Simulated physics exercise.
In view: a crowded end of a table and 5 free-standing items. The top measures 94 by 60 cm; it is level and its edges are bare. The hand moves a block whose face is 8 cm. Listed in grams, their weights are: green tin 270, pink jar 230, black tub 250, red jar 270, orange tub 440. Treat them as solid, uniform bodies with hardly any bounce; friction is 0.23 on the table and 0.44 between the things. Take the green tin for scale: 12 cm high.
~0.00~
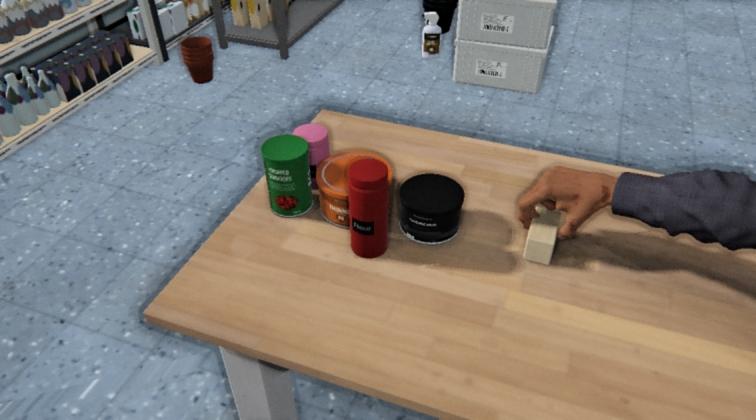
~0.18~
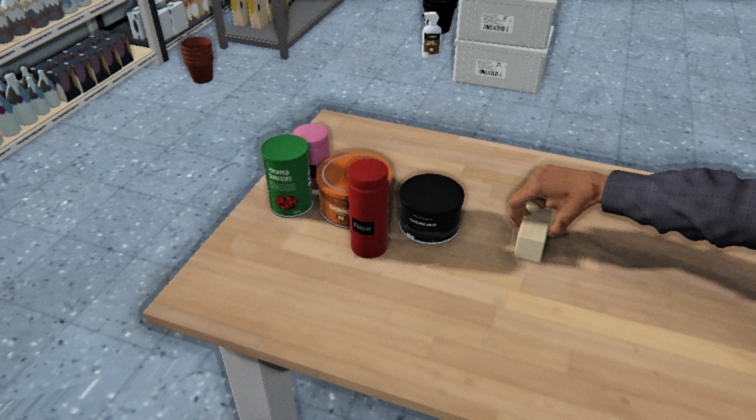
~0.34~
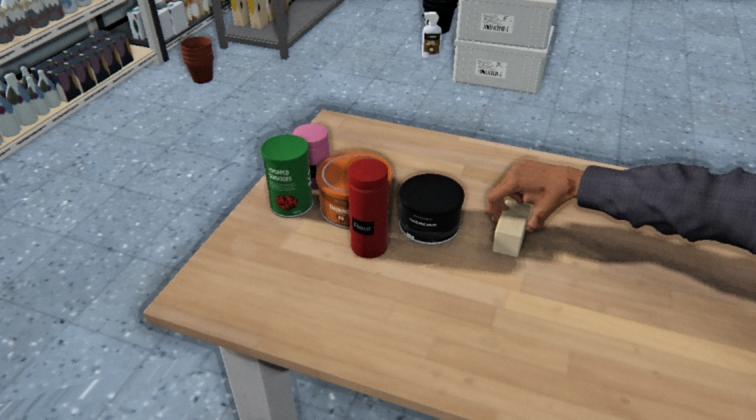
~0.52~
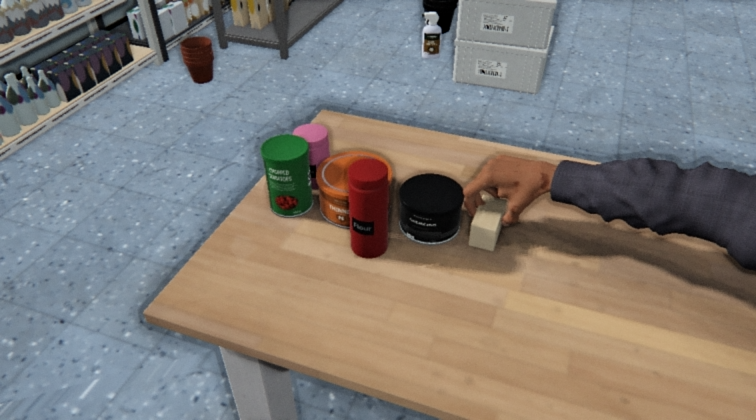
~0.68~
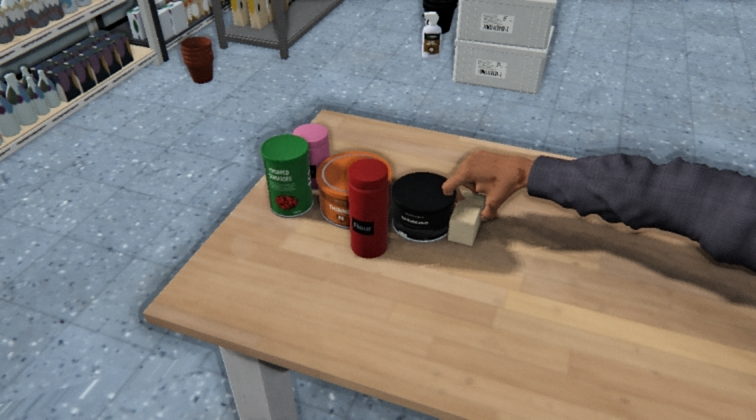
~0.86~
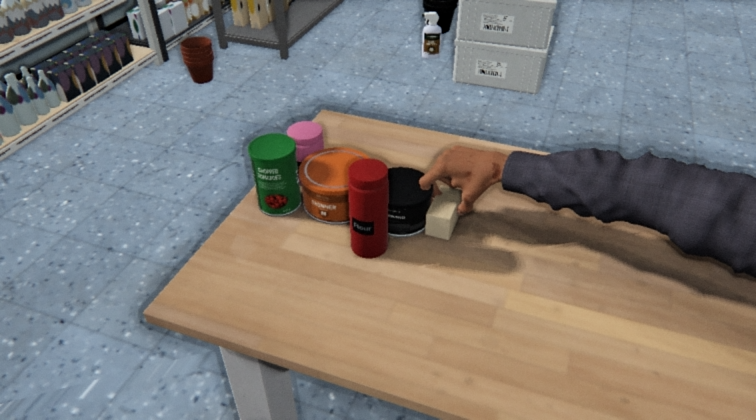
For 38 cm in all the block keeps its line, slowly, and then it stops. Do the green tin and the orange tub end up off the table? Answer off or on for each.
Result - green tin: Off; orange tub: Off.
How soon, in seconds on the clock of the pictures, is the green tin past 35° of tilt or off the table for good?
1.2 s or so.
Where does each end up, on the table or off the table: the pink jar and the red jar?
Result: Pink jar goes out of bounds, red jar remains in bounds.
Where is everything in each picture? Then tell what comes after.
In the first frame, 0 cm of push; green tin (288, 177).
In the second frame, 1 cm of push; red jar (369, 210).
In the third frame, 5 cm of push; black tub (431, 209); red jar (369, 210).
In the fourth frame, 9 cm of push; black tub (431, 209).
In the fifth frame, 12 cm of push; black tub (423, 207); red jar (369, 210).
In the sixth frame, 16 cm of push; green tin (276, 175) slid 2 cm; orange tub (337, 185) slid 3 cm.
After 1.26 s, 24 cm of push; green tin now off the table; orange tub slid 12 cm near (293, 175); black tub slid 13 cm.
After 1.66 s, 32 cm of push; pink jar and orange tub now off the table; black tub slid 22 cm.
After 1.86 s, 37 cm of push; black tub slid 26 cm.
After 2.06 s, 38 cm of push; black tub slid 27 cm.
By the end (2.3 s), off the table, green tin, pink jar and orange tub; not toppled but over 4 cm from the start, black tub; red jar in place, give or take 4 cm.
